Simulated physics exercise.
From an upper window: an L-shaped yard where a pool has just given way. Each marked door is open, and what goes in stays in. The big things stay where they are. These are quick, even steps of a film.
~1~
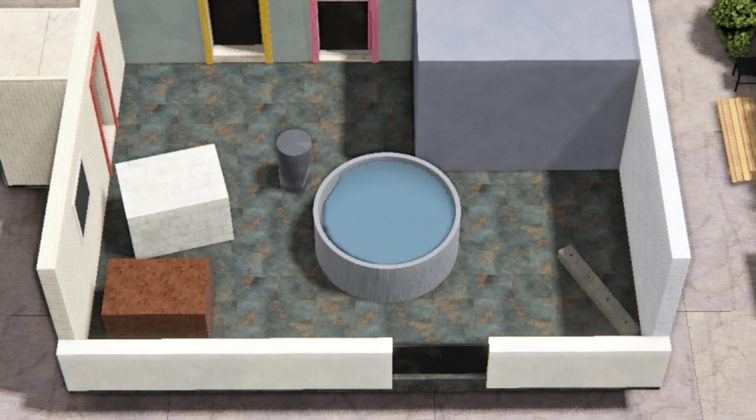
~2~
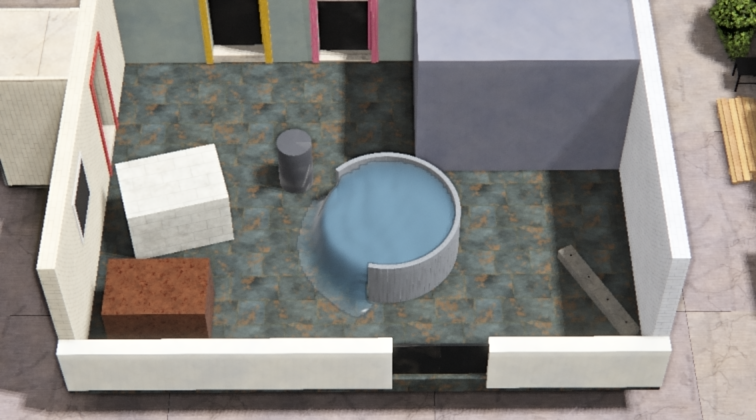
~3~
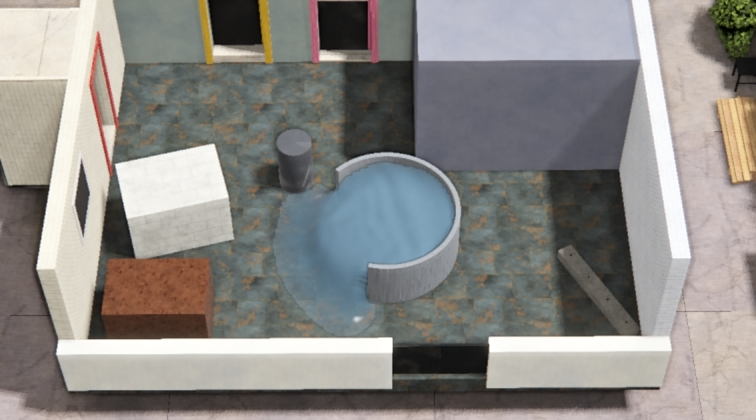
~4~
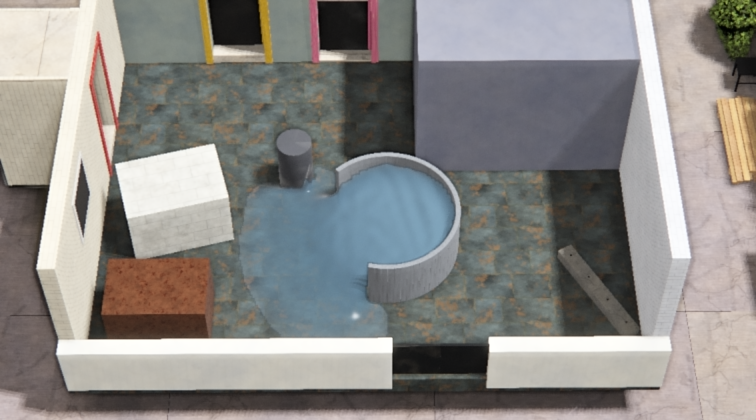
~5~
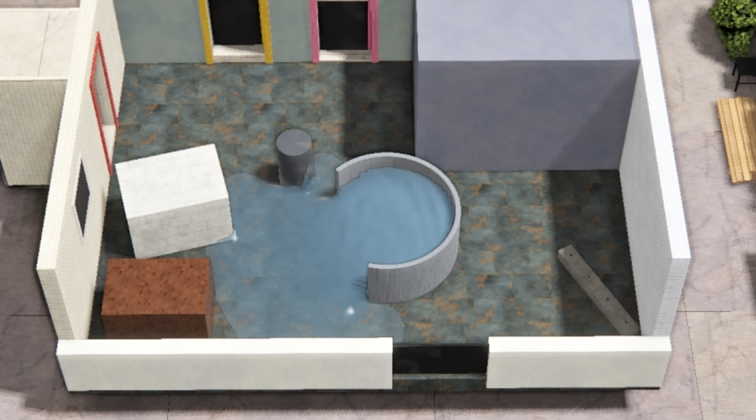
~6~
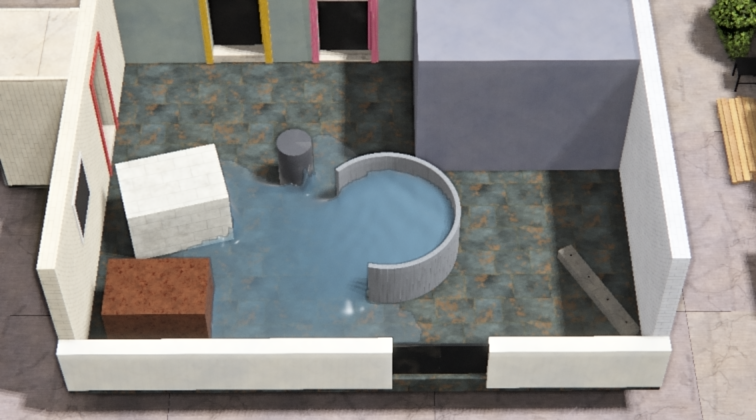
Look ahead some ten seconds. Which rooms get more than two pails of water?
In the end: The red door holds within the limit; the pink door floods; the yellow door holds within the limit.
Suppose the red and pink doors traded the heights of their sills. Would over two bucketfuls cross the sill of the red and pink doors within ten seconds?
Red is over, pink keeps below it.
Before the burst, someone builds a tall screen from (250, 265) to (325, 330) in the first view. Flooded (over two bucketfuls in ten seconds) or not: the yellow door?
Then: Yellow passes that mark.
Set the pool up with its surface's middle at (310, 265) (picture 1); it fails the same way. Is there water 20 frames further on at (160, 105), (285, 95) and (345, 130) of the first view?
As listed: Awash, flooded, free of water.
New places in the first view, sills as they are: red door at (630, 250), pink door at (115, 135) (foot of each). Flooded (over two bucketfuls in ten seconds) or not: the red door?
Red door keeps below it.
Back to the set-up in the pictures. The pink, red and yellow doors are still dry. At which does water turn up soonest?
That is the door marked red.
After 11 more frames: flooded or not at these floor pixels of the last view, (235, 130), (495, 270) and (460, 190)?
In turn: Covered, clear, clear.
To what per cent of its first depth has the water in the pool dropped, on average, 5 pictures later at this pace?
Near 40 in a hundred.
A moment on, water covers 35 % of the floor; the red door wet at the sill, nothing in, the pink door not reached, the yellow door not reached.
Next, water covers 55 % of the floor; the red door wet at the sill, nothing in, the pink door wet at the sill, nothing in, the yellow door wet at the sill, nothing in.
Then, water covers 65 % of the floor; the red door wet at the sill, nothing in, the pink door under two buckets in, the yellow door wet at the sill, nothing in.
Later, water covers 85 % of the floor; the red door wet at the sill, nothing in, the pink door under two buckets in, the yellow door wet at the sill, nothing in.
In the end, water covers 95 % of the floor; the red door under two buckets in, the pink door over two buckets in, the yellow door wet at the sill, nothing in.
